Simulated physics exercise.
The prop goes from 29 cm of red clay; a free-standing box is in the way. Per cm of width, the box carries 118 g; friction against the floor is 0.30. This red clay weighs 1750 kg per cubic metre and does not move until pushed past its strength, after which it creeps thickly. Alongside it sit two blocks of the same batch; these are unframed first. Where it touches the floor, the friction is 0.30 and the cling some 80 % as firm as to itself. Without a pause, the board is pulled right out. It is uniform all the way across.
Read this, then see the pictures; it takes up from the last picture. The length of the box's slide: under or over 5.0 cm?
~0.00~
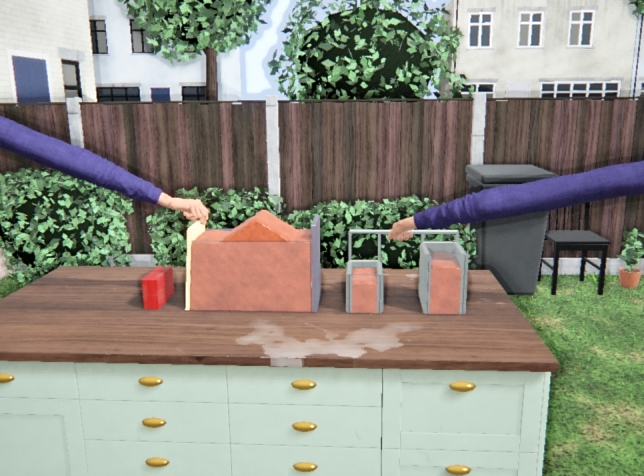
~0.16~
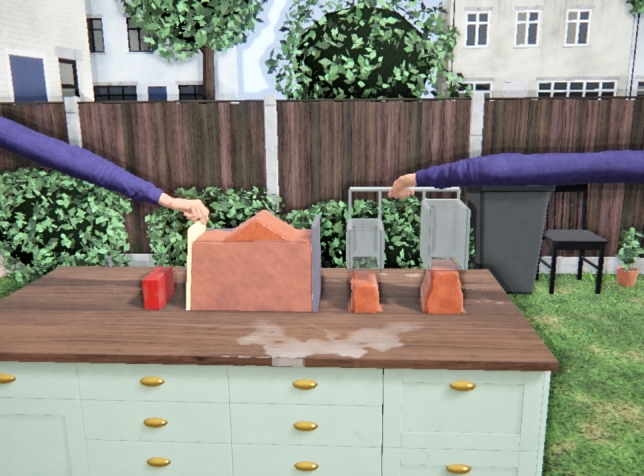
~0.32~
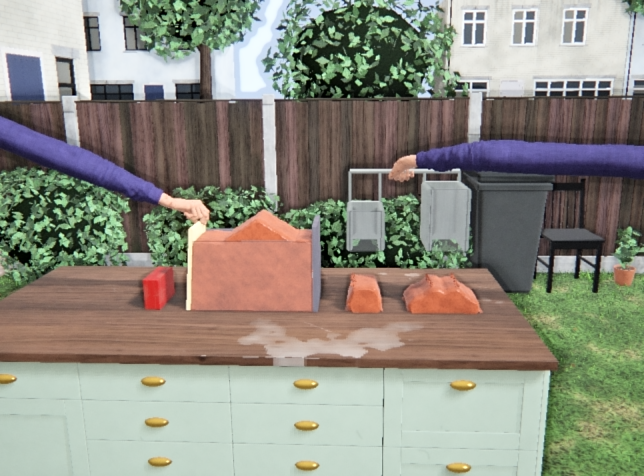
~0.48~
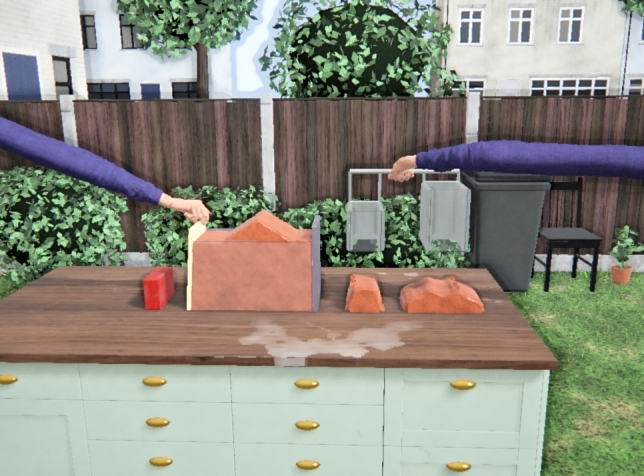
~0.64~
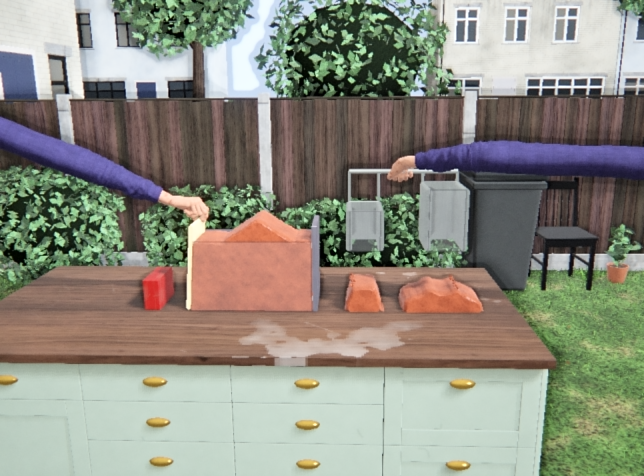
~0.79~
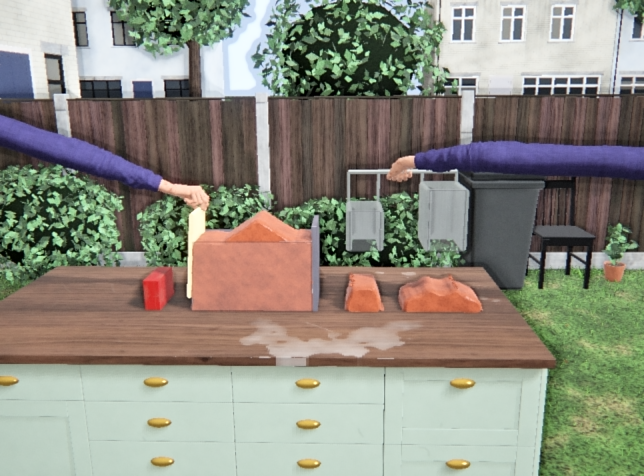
I'd bet on beyond 5.0 cm for that.
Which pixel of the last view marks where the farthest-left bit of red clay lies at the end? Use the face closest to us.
About (101, 303).
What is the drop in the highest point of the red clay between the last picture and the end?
Around 9.0 centimetres, give or take.
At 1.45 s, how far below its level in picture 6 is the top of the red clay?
8.0 cm.
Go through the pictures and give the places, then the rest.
In the first frame, top of the board at (191, 240), not yet moved; highest point of the red clay at (261, 221); test blocks 13 cm, 20 cm high (left to right).
In the second frame, top of the board at (192, 240), not yet moved; highest point of the red clay at (262, 222); test blocks 12 cm, 18 cm high (left to right).
In the third frame, top of the board at (192, 241), not yet moved; highest point of the red clay at (262, 222); test blocks 11 cm, 11 cm high (left to right).
In the fourth frame, top of the board at (193, 241), not yet moved; highest point of the red clay at (262, 222); test blocks 11 cm, 9.6 cm high (left to right).
In the fifth frame, top of the board at (192, 238), moved 1.3 cm; highest point of the red clay at (260, 222); test blocks 11 cm, 9.6 cm high (left to right).
In the sixth frame, top of the board at (193, 226), moved 6.2 cm; highest point of the red clay at (260, 223); test blocks 11 cm, 9.6 cm high (left to right).
By 1.09 s, the box has not moved.
By 1.45 s, the box has been pushed 12 cm.
By 1.80 s, the box has been pushed 24 cm.
By 2.15 s, the box has been pushed 25 cm.
By 2.19 s, at the end, the box has been pushed 25 cm.
